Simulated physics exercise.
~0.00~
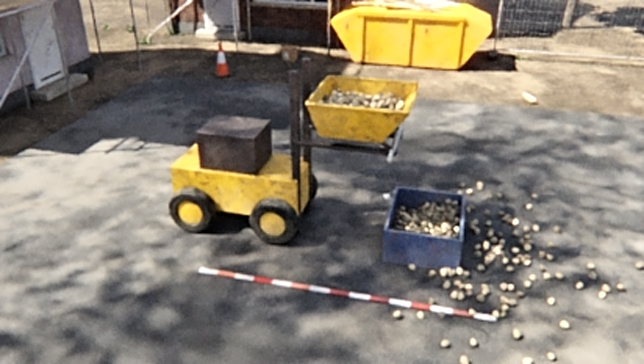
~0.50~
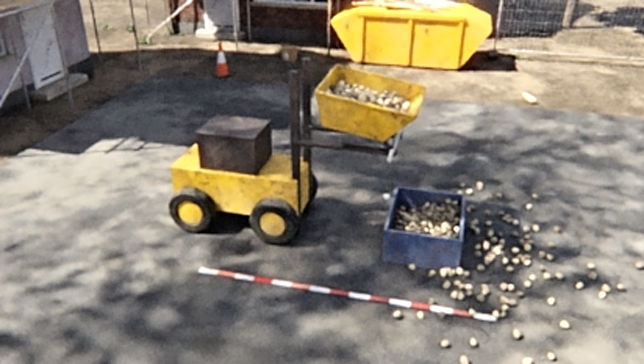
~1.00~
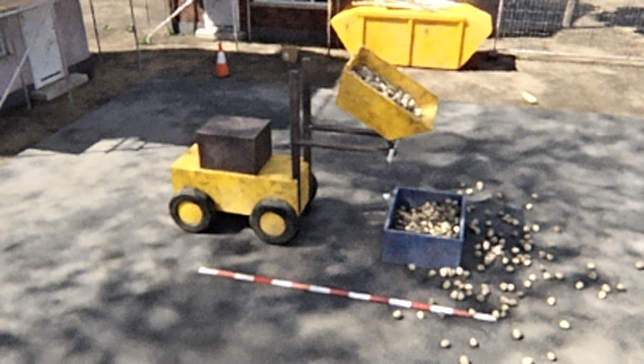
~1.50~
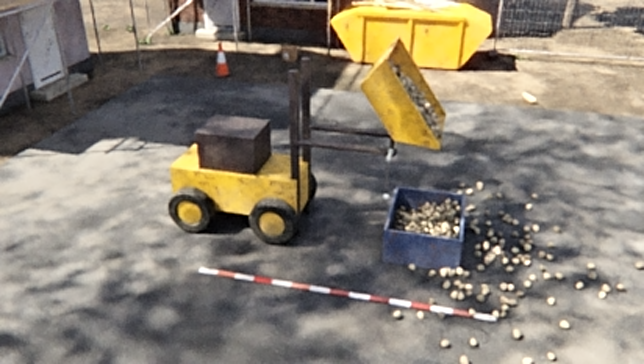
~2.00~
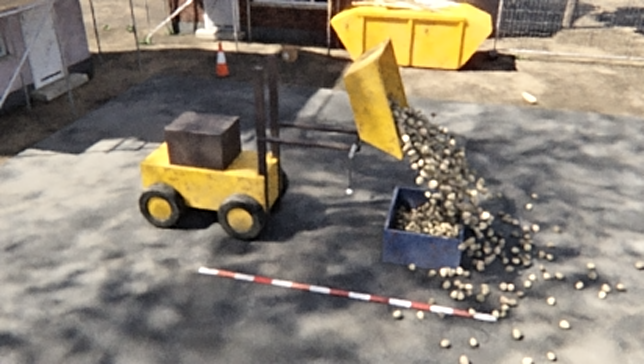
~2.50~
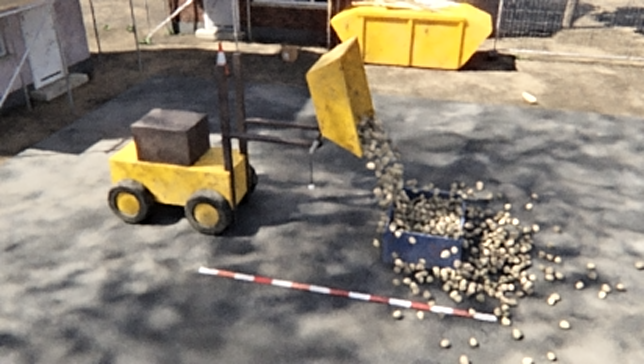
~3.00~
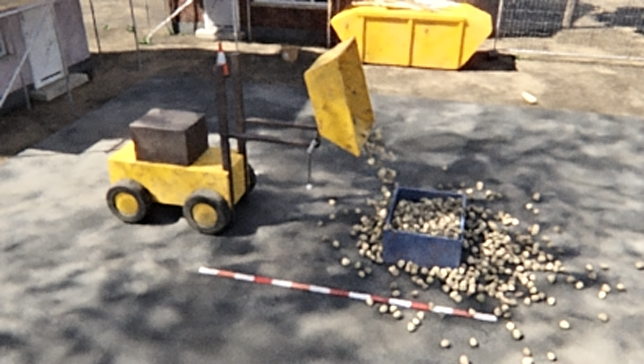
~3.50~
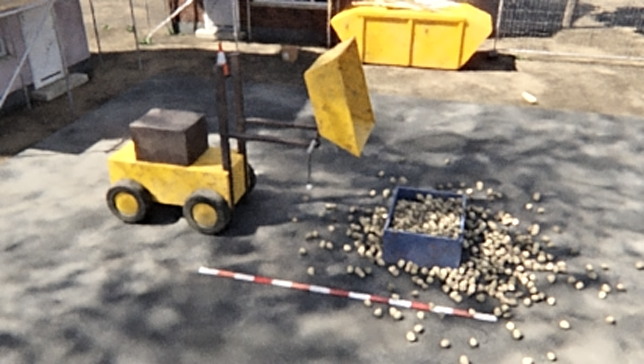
A paved yard in dappled shade is seen from above, with an orange cone and a large yellow container at the back. On the left stands a yellow truck with a dark block on top, holding up a yellow skip of round stones, while a blue bin, partly filled, sits right of centre among scattered stones behind a red-and-white staff. The skip tips steeply to the right. As the truck backs away leftward, stones pour into the bin and over its far side, then some fall short. The truck stops, and the emptied skip stays tilted above a fuller bin ringed by stones.
